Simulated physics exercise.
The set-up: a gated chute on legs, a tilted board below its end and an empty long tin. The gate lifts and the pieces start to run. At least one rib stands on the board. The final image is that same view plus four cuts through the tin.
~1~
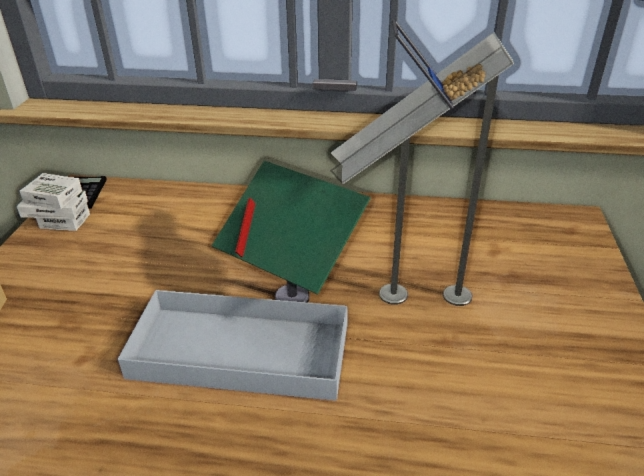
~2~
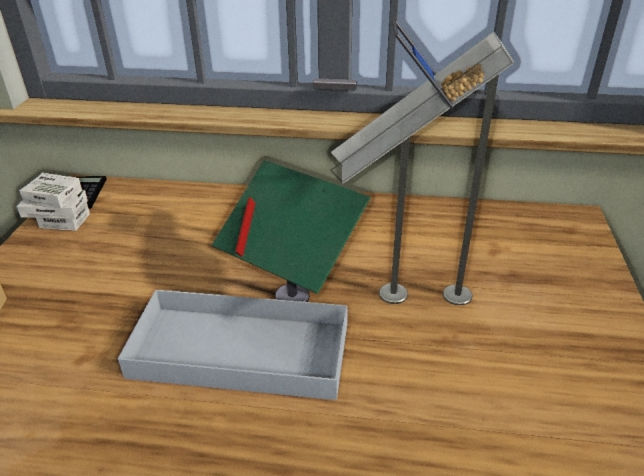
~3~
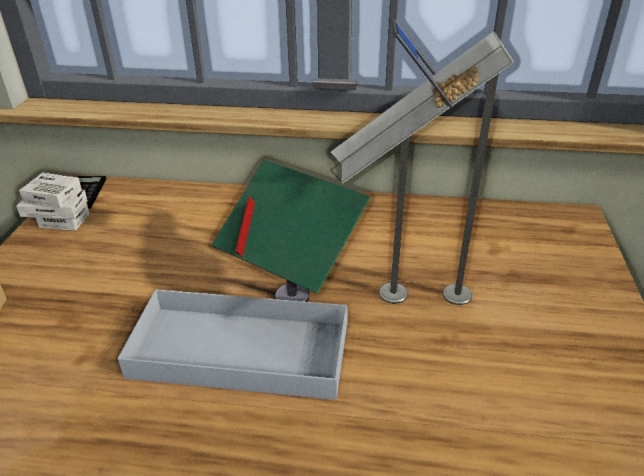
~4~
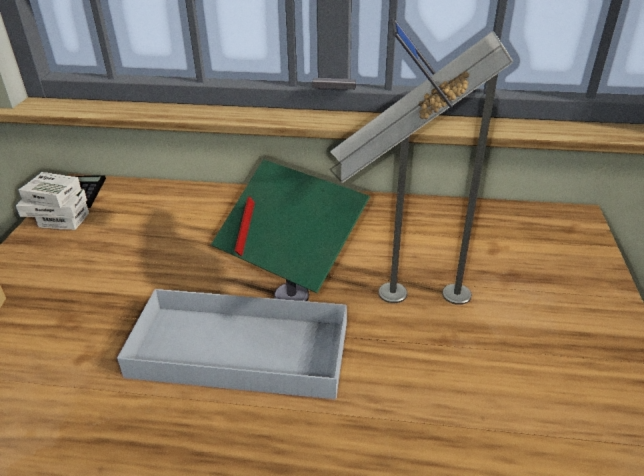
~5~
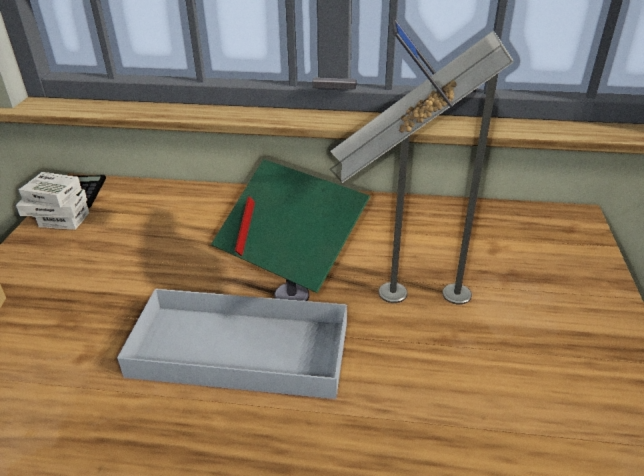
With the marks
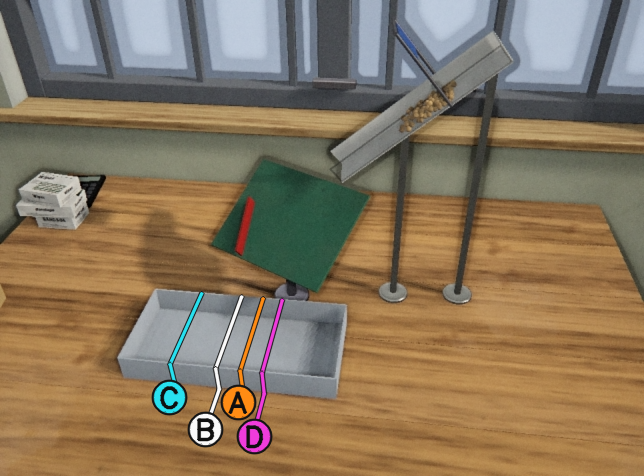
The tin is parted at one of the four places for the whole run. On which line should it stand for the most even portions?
B beats the others.
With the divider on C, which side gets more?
The right side.
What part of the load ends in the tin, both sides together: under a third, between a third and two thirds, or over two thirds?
It is over two thirds.
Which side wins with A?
Left.
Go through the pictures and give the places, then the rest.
The first picture shows load behind the gate near (457, 81), dried chickpeas; lip of the chute near (343, 174), sloping fairly steeply.
The second picture shows middle of the board near (288, 221), tilted fairly steeply; middle of its low edge near (261, 268); of its high edge near (314, 177).
The third picture shows front corners of the tin near (119, 359) and (336, 379), empty; front of the load near (437, 98).
The fourth picture shows middle of the load near (442, 92); its front near (422, 116), close to a quarter of the way to the lip; rib from (249, 197) to (236, 251).
The fifth picture shows middle of the load near (428, 104); its front near (402, 130), close to a third of the way to the lip.
On the marked copy, line A crosses the front rim at (240, 370); line B crosses the front rim at (215, 367); line C crosses the front rim at (170, 363); line D crosses the front rim at (262, 372).
With A, of what is caught, all but a few on the left of the divider, only a few on the right.
With B, of what is caught, close to half on the left of the divider, close to half on the right.
With C, of what is caught, none at all on the left of the divider, the whole lot on the right.
With D, of what is caught, the whole lot on the left of the divider, none at all on the right.
